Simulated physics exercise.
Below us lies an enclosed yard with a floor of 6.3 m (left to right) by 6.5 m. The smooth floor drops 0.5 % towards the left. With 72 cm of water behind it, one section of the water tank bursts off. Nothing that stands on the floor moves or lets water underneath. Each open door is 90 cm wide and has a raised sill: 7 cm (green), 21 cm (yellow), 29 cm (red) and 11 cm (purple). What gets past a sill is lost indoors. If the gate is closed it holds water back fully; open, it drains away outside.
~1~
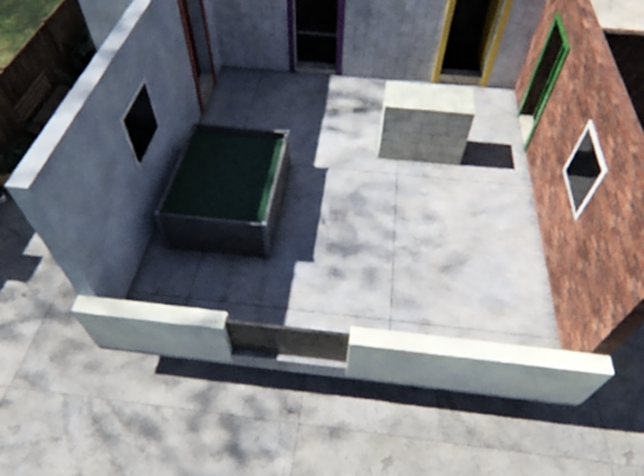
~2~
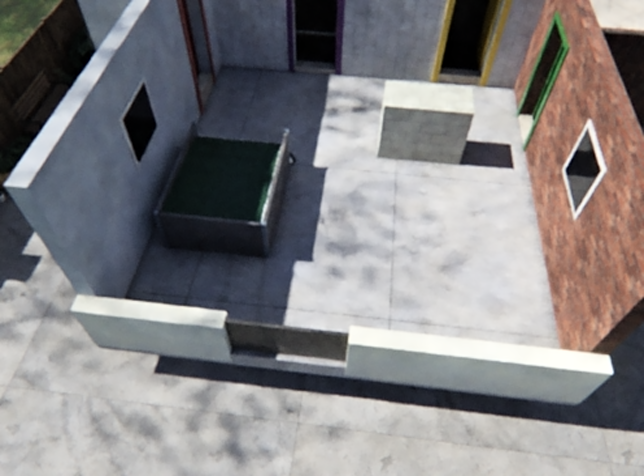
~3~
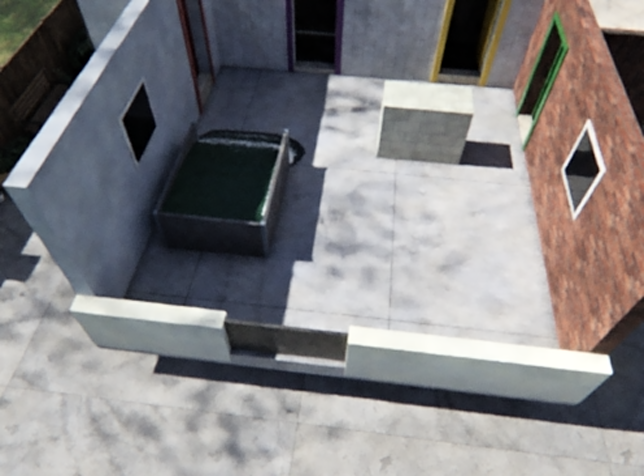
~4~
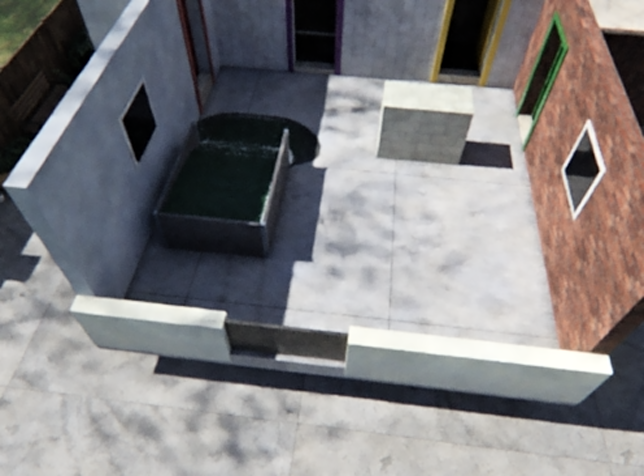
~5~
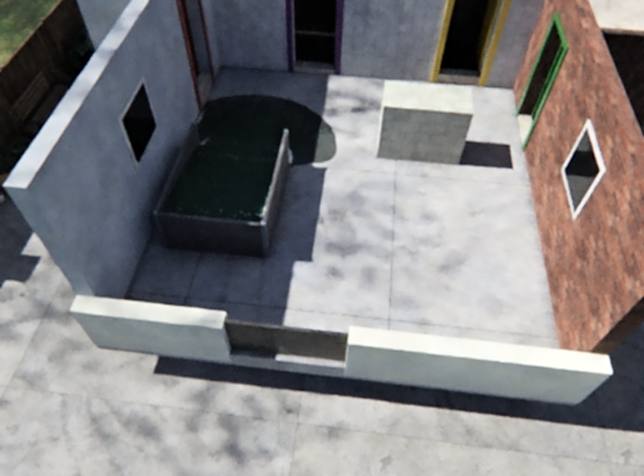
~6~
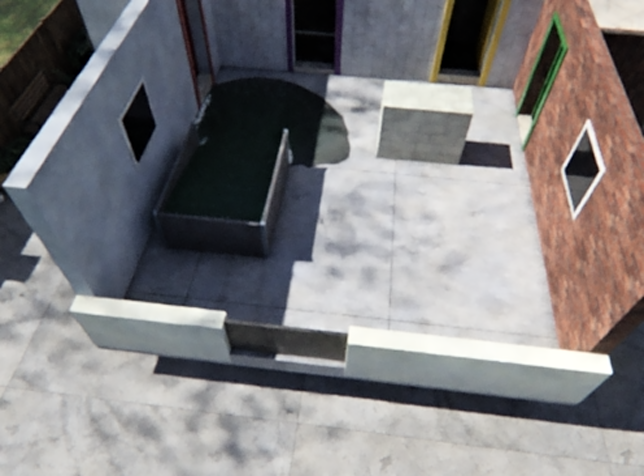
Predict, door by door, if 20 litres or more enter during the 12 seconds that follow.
Within that time: At the green door it exceeds the limit; at the yellow door it does not reach the limit; at the red door it stays under the limit; at the purple door it goes over the limit.
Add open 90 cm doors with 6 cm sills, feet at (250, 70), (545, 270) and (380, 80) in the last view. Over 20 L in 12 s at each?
In turn: Over, below, past it.
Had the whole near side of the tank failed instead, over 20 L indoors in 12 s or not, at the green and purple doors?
Then: Green under, purple under.
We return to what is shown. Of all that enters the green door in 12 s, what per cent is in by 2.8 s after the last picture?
About 0 per cent.
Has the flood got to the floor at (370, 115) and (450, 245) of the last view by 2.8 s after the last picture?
In turn: Flooded, still dry.
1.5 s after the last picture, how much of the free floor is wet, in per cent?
About 30 per cent.
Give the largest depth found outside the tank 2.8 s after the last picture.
Up to some 23 cm.
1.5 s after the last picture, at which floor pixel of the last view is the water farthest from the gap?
At about (453, 88).
Then, 0.7 s after the last picture water covers 25 % of the floor and is deepest (50 cm) near (228, 70); green door not reached, yellow door not reached, red door 18 cm at the sill, 0 L in, purple door 24 cm at the sill, 23 L in.
Then, 1.5 s after the last picture water covers 30 % of the floor and is deepest (44 cm) near (228, 70); green door not reached, yellow door 2 cm at the sill, 0 L in, red door 26 cm at the sill, 0 L in, purple door 30 cm at the sill, 101 L in.
Then, 2.8 s after the last picture water covers 40 % of the floor and is deepest (23 cm) near (236, 70); green door 7 cm at the sill, 0 L in, yellow door 9 cm at the sill, 0 L in, red door 21 cm at the sill, 4 L in, purple door 18 cm at the sill, 183 L in.
Then, 6.3 s after the last picture water covers 80 % of the floor and is deepest (15 cm) near (428, 91); green door 12 cm at the sill, 160 L in, yellow door 14 cm at the sill, 0 L in, red door 7 cm at the sill, 5 L in, purple door 7 cm at the sill, 198 L in.
Then, 11.3 s after the last picture water covers 95 % of the floor and is deepest (12 cm) near (118, 314); green door 5 cm at the sill, 176 L in, yellow door 6 cm at the sill, 0 L in, red door 4 cm at the sill, 5 L in, purple door 6 cm at the sill, 198 L in.
